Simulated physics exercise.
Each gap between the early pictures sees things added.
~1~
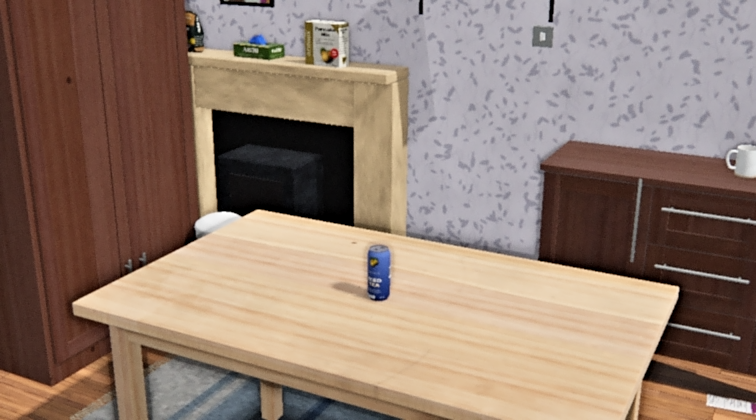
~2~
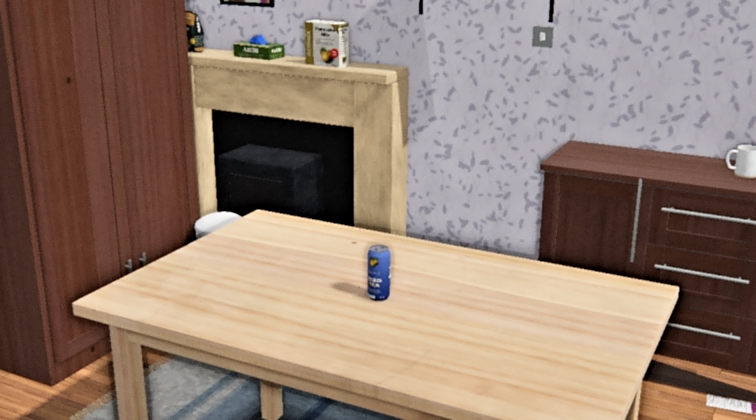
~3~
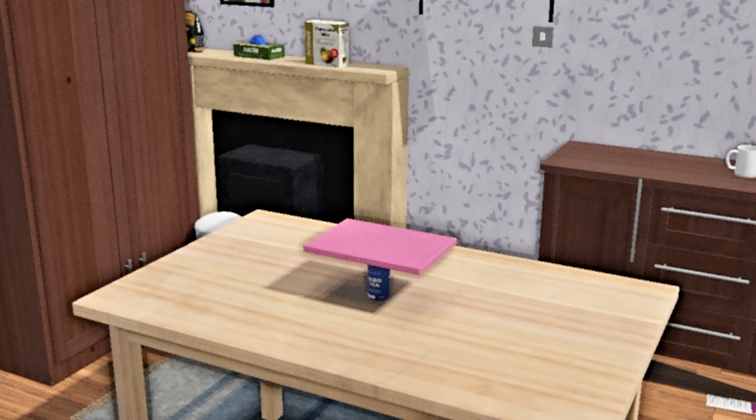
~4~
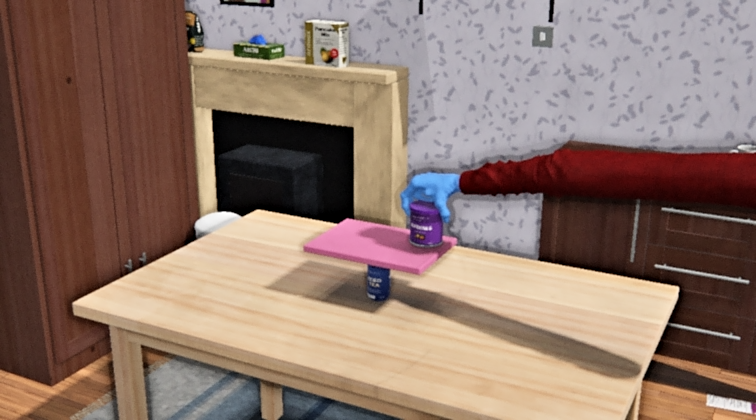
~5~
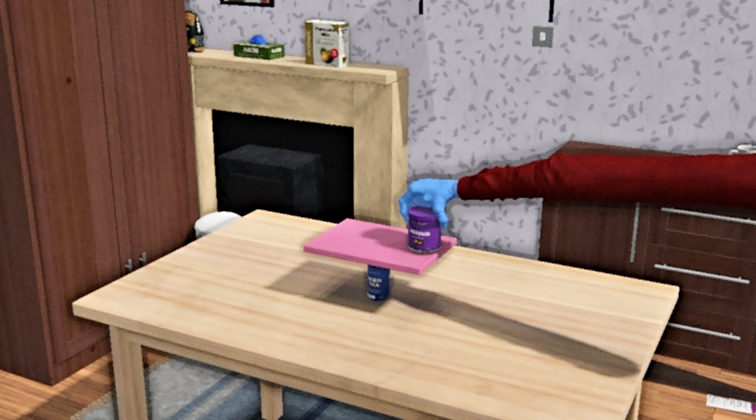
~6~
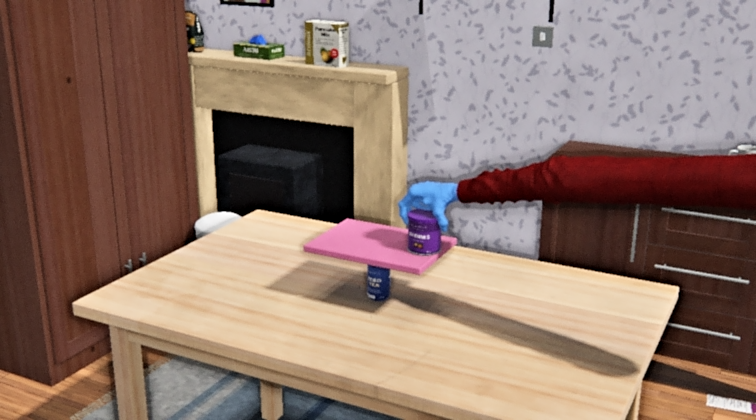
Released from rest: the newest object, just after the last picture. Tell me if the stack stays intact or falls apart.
Nice try - it doesn't all stay together, though.
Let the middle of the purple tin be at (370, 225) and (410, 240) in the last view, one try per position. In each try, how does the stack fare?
Well, the first time it stays put, and the second time it goes over.
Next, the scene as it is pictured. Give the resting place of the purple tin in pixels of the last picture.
In the final view it sits at roughly (457, 301).
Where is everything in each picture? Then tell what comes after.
The last thing is not in view yet, in the first frame.
The last thing is not in view yet, in the second frame.
The last thing is not in view yet; pink lid (381, 245), in the third frame.
On its way; purple tin (427, 223); pink lid (381, 245), in the fourth frame.
On its way; purple tin (425, 229); pink lid (381, 245), in the fifth frame.
In place under the hand; purple tin (425, 232); pink lid (381, 245), in the sixth frame.
Then, 0.30 s past the last view, purple tin now fallen; pink lid rocked 41° from its first pose.
Then, 0.50 s past the last view, pink lid on its side.
Then, 1.20 s past the last view, pink lid rocked 56° from its first pose.
Finally, fallen, purple tin; down or leaning hard in the stack, pink lid; blue can still in place. Final places as the last picture's camera would see them, purple tin near (457, 301). The stack comes apart.
